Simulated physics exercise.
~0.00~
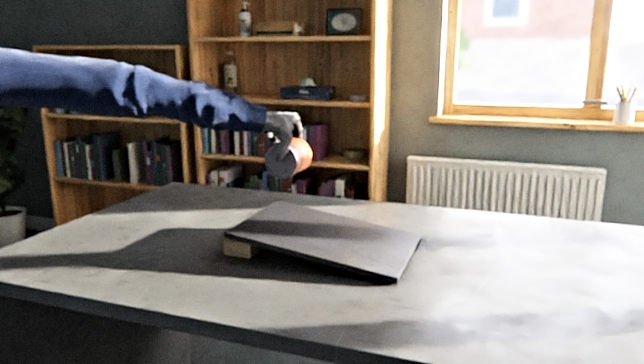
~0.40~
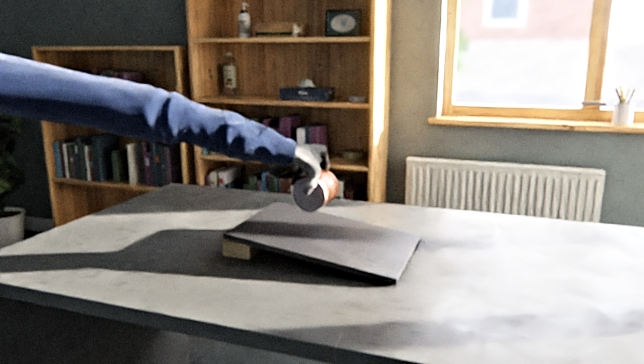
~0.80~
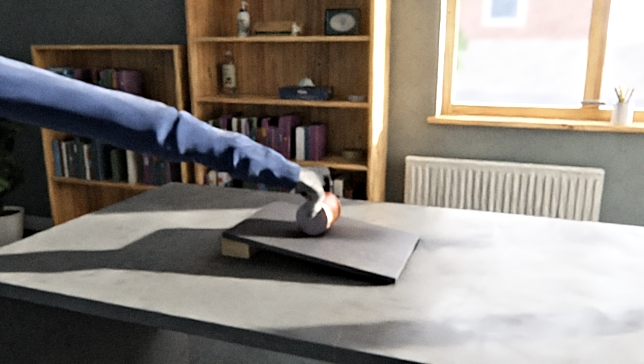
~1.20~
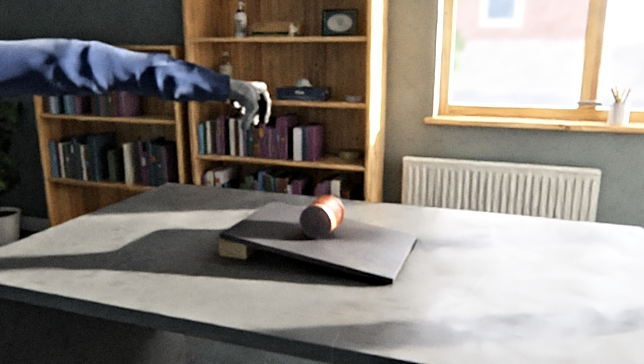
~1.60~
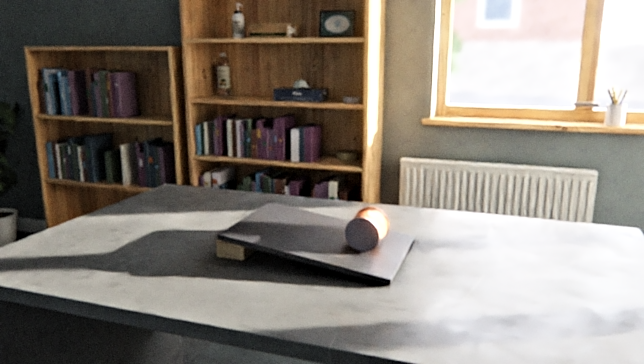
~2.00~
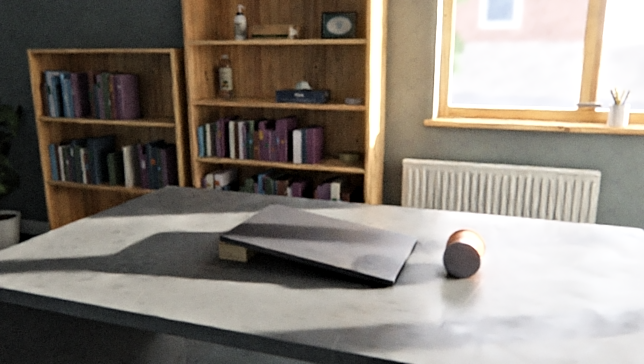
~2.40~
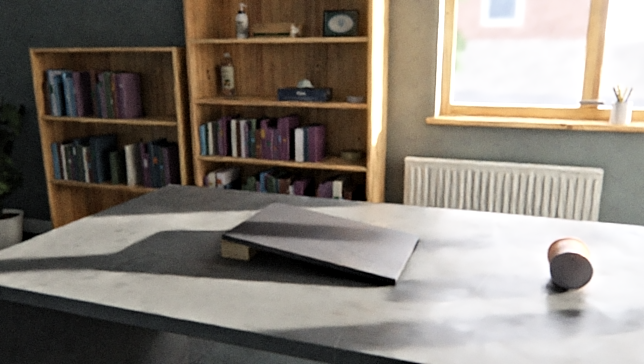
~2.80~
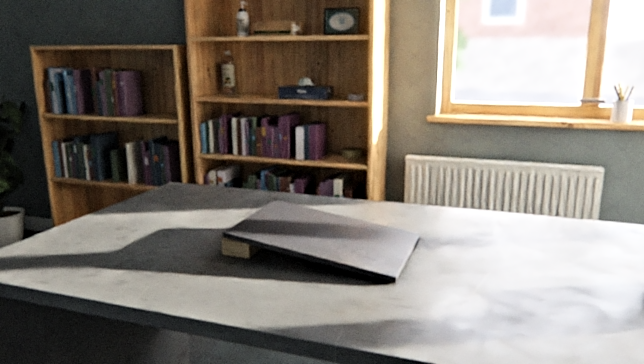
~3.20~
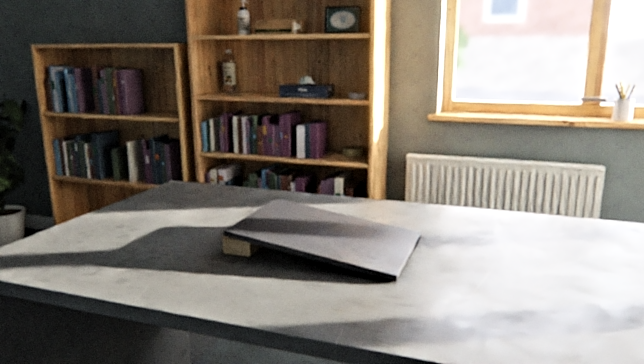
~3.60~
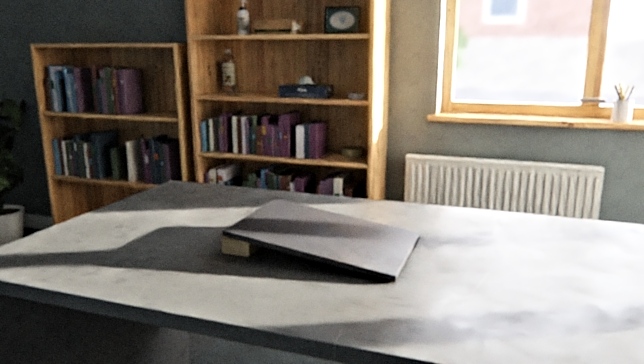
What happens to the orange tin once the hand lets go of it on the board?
It does not stay put. It rolls down the sloping board to the right, carries on across the table and goes out of sight.
